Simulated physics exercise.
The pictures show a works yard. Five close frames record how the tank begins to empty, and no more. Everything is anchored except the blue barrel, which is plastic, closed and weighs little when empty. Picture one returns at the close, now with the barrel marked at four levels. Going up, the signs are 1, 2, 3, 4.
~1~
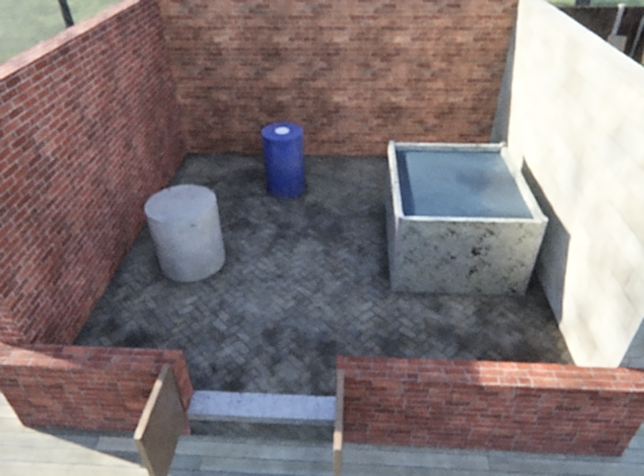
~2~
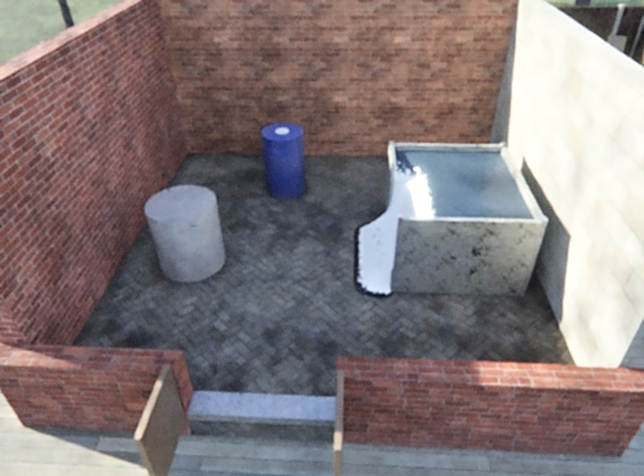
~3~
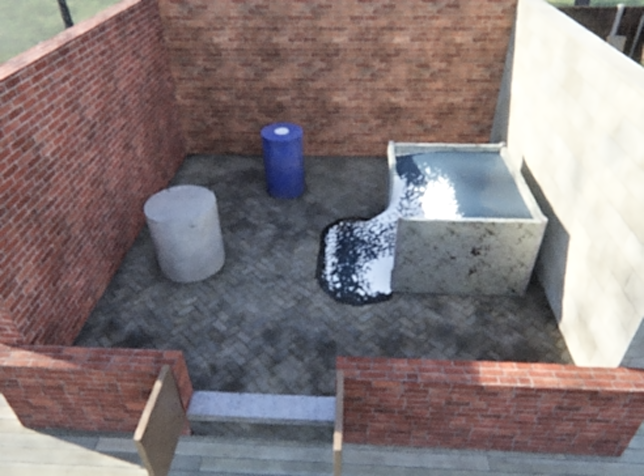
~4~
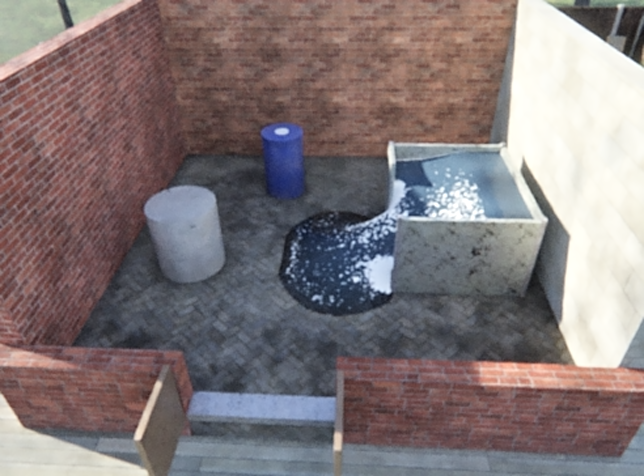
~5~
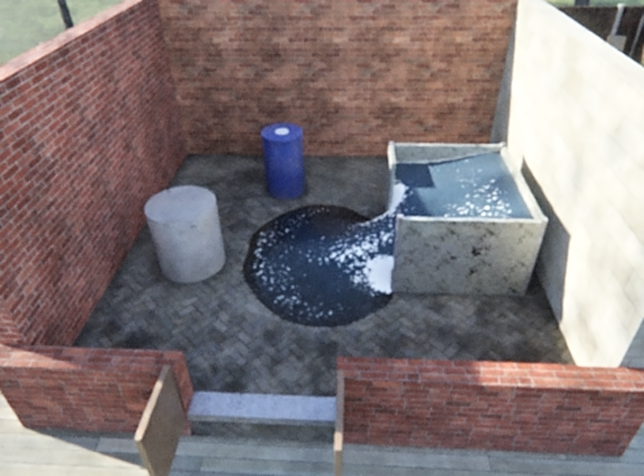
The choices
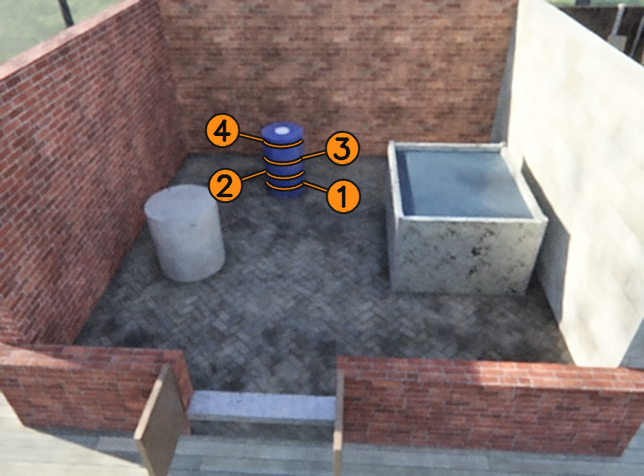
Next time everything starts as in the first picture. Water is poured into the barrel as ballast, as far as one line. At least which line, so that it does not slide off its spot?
Take 1.
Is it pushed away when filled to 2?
No.
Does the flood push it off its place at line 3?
No, not at all.
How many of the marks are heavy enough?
All of the four.
In orange, 1 at (283, 189); 2 at (282, 178); 3 at (281, 164); 4 at (280, 146); from the bottom up 1, 2, 3, 4.
With 1, it does not move.
With 2, it does not move.
With 3, it does not move.
With 4, it does not move.
